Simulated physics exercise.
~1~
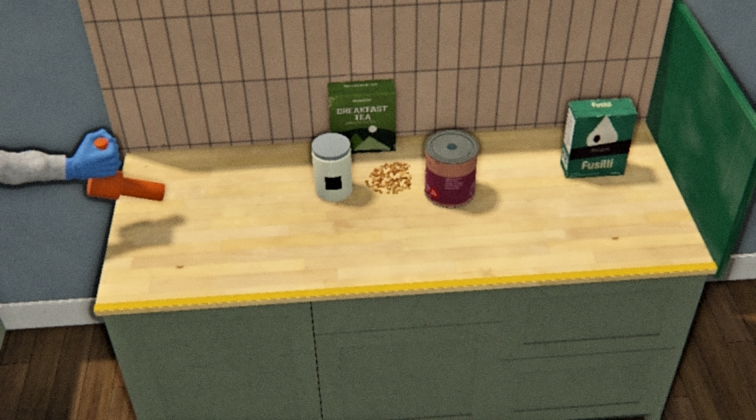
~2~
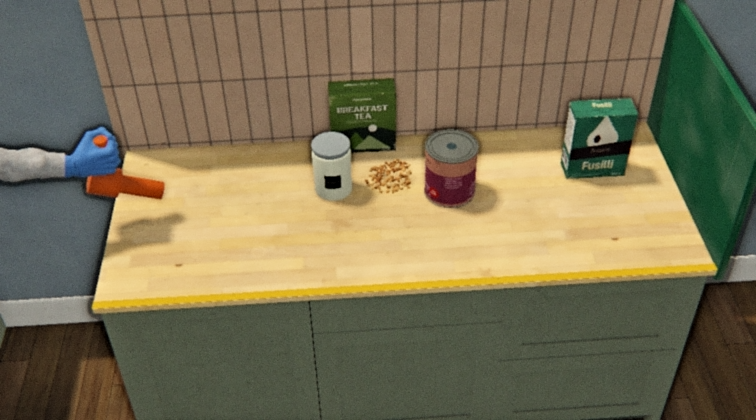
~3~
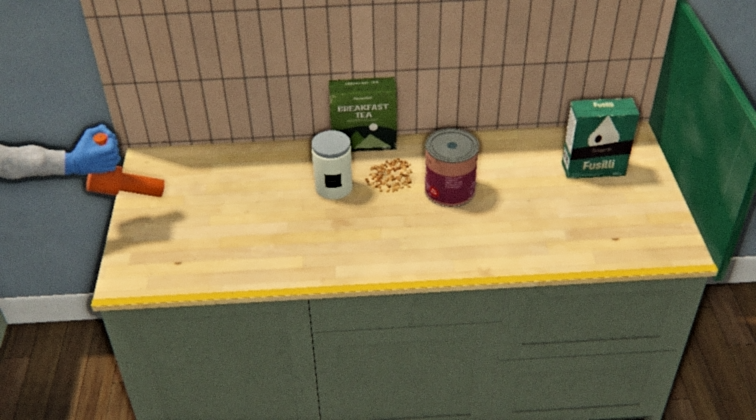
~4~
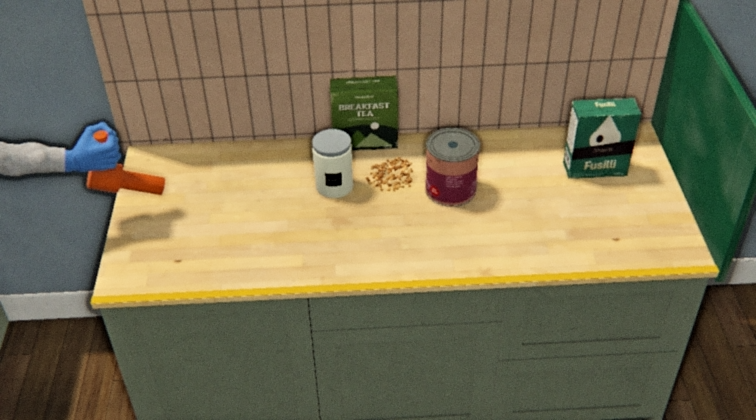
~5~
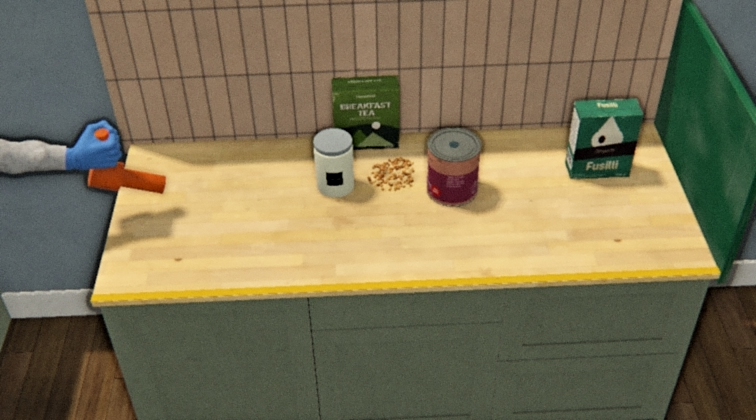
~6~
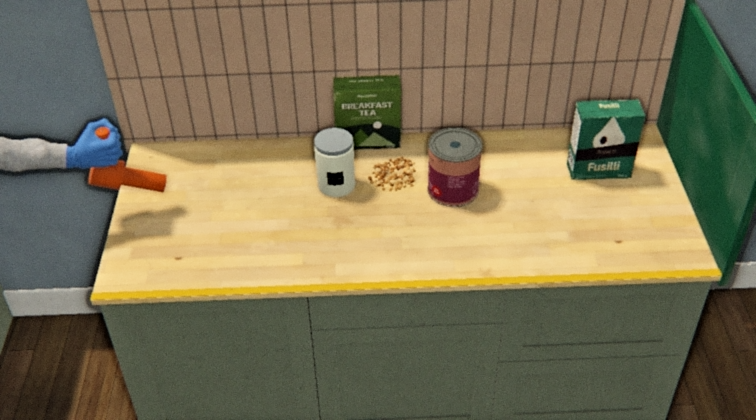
A blue-gloved hand holds an orange hair dryer at the left end of a pale wooden worktop, barely shifting at first and then keeping still. Across from it, the loose golden crumbs stay in their small patch between a white jar and a dark red tin, none of them visibly stirring throughout.
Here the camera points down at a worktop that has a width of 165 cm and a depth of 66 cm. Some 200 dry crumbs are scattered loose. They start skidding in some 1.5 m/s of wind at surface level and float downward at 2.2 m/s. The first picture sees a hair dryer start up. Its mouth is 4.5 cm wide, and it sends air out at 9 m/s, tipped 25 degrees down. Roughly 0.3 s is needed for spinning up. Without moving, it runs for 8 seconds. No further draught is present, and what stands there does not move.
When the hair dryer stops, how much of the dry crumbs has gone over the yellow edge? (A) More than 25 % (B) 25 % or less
(B) 25 % or less.
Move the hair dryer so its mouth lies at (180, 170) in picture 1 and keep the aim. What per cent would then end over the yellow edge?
I'd expect close to 2 per cent.
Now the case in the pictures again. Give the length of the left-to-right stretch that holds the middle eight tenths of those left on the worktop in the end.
Looks like some 10 cm to me.
Then, 1.2 s after the last picture, 0 % are over the yellow edge; the middle of those still in play is near (394, 175); 57 % have settled or left.
Then, 2.2 s after the last picture, 0 % are over the yellow edge; the middle of those still in play is near (394, 175); 58 % have settled or left.
Then, 4.1 s after the last picture, 0 % are over the yellow edge; the middle of those still in play is near (394, 175); 60 % have settled or left.
Then, 7.7 s after the last picture, at the end, 0 % are over the yellow edge; the middle of those still in play is near (394, 175).
